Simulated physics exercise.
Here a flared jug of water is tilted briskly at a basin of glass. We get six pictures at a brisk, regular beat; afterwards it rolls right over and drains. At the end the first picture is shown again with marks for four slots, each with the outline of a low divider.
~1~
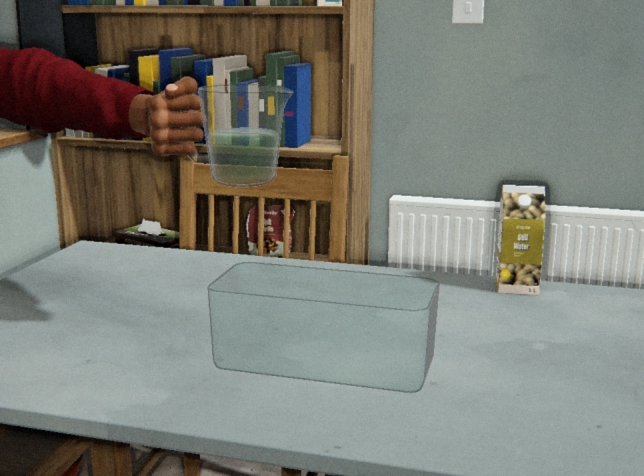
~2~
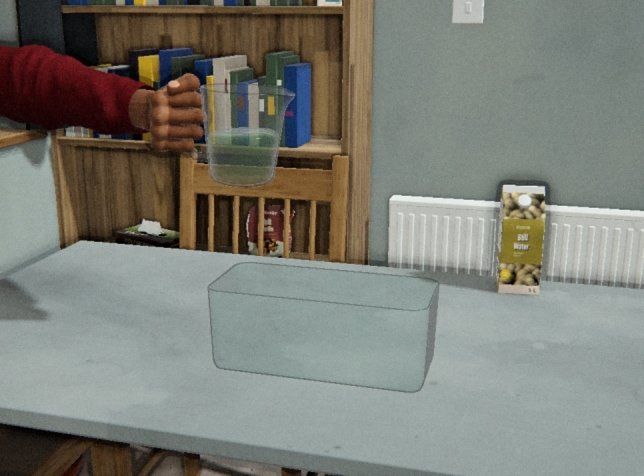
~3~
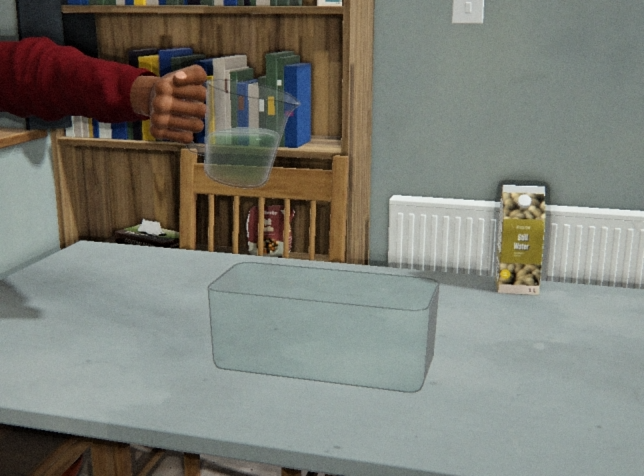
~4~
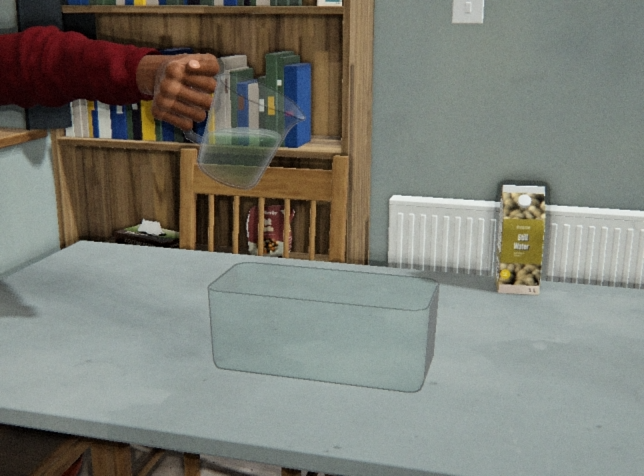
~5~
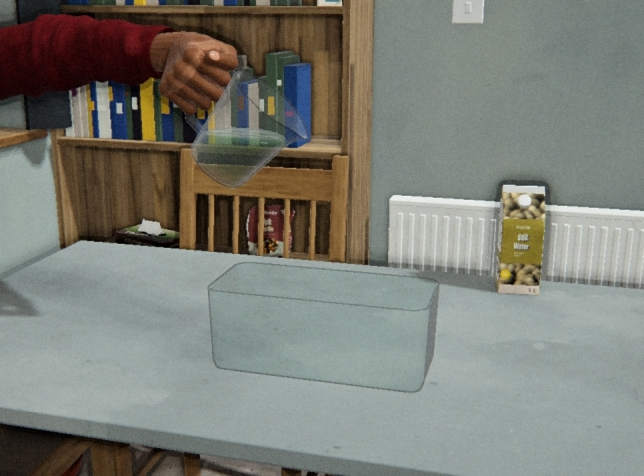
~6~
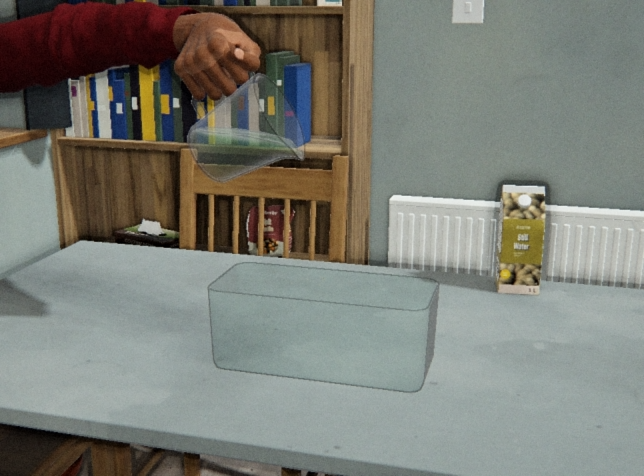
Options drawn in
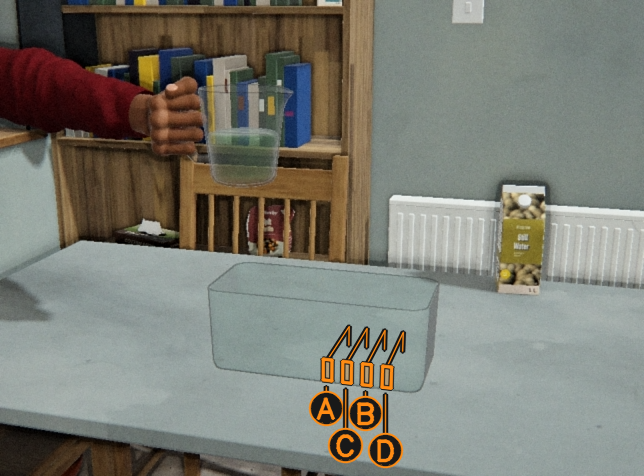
A hand in a dark red sleeve, reaching in from the left, holds a clear flared jug of water upright, then tilts it briskly and ever more steeply to the right. Below stands an empty clear glass basin on a grey table, with a green-and-white carton at the right. The still camera looks slightly down across a room with a wooden chair, bookshelf and white radiator behind.
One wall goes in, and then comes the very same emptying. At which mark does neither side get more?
Slot A.
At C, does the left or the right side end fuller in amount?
The left side.
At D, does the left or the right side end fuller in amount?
More ends on the left.
On the marked copy, A at (326, 386); B at (365, 391); C at (345, 389); D at (385, 394).
With A, about 50 % ends left of the wall and 48 % right of it.
With B, about 81 % ends left of the wall and 13 % right of it; 6 % is lost outside.
With C, about 83 % ends left of the wall and 6 % right of it; 11 % is lost outside.
With D, about 80 % ends left of the wall and 15 % right of it; 5 % is lost outside.
